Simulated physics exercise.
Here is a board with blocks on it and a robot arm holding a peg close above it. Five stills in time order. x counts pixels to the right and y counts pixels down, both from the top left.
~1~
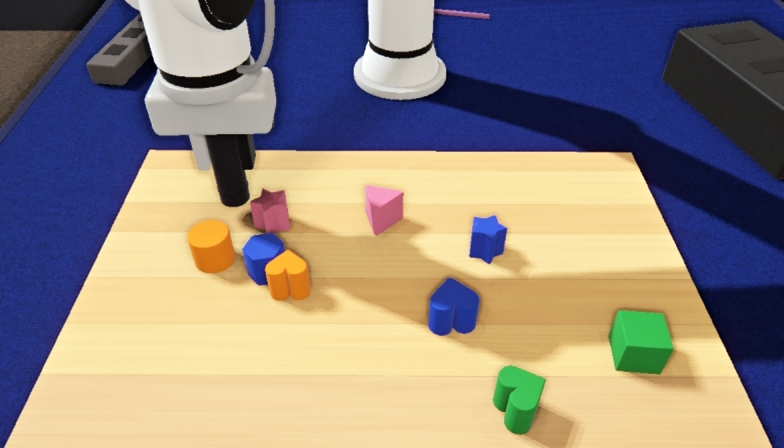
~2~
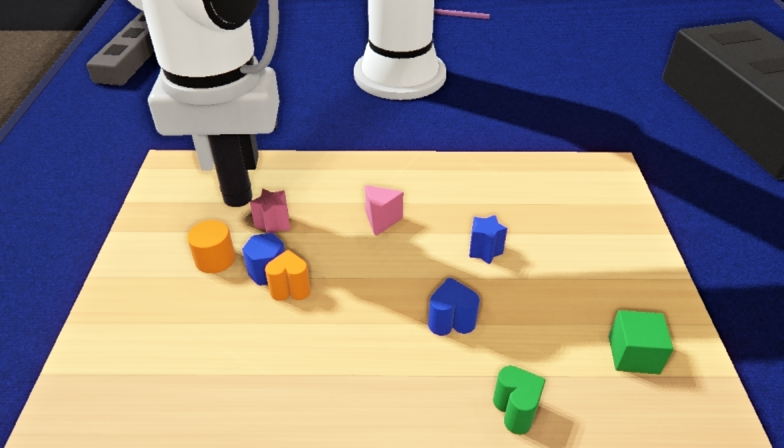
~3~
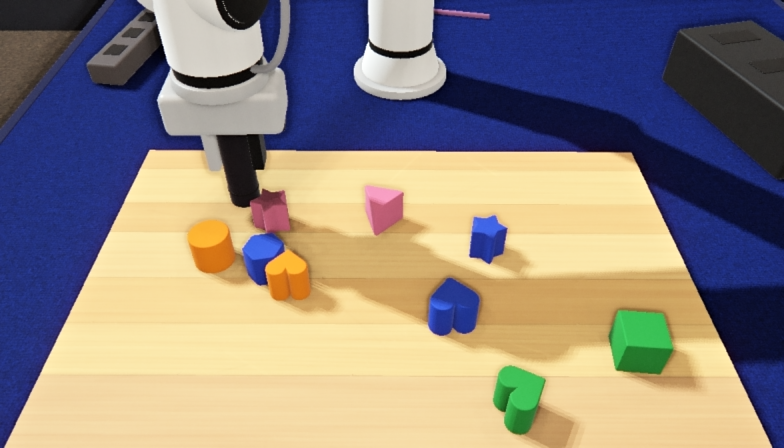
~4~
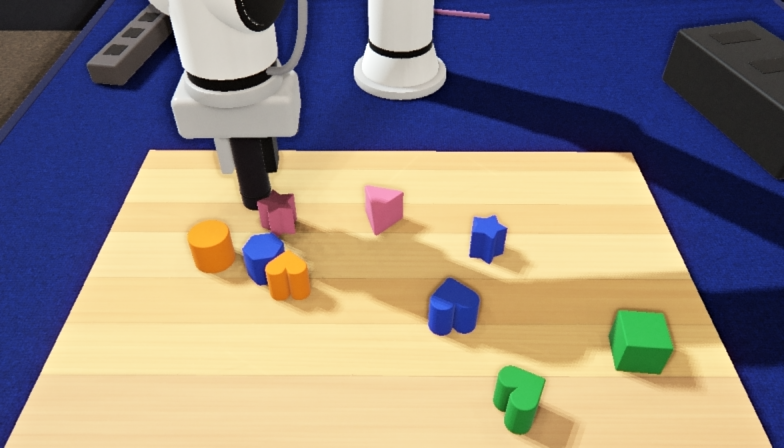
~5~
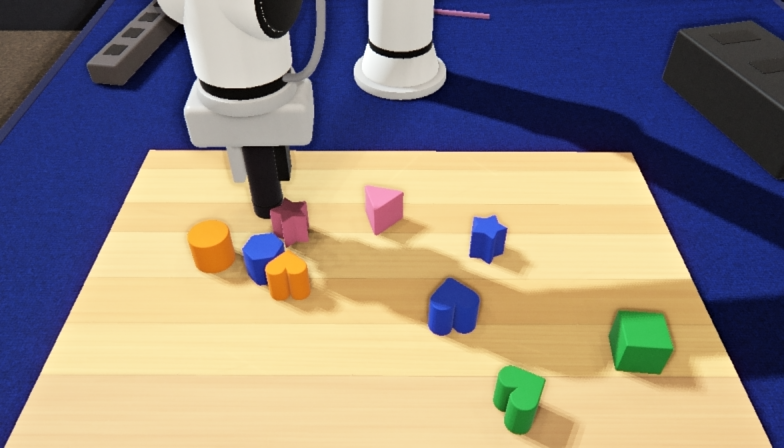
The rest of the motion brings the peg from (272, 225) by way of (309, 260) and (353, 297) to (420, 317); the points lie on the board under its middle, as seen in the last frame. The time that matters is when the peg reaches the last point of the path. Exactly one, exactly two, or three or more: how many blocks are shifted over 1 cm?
The number is one.
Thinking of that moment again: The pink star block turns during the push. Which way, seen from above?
Looking down on the board, it turns counter-clockwise.
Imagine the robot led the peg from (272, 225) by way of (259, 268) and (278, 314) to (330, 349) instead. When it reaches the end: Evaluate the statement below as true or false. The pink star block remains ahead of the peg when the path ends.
The statement is false.
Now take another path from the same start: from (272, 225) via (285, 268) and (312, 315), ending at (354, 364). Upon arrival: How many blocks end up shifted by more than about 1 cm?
Three or more blocks move more than 1 cm.
What follows on the original path. One third of the way, peg at (307, 246); pink star block at (335, 237), turned 25° anticlockwise.
Two thirds of the way, peg at (353, 283); pink star block at (361, 246), turned 95° anticlockwise.
At the end, peg at (421, 303); orange heart unmoved; pink star block at (361, 246), turned 95° anticlockwise; blue heart at (460, 296).
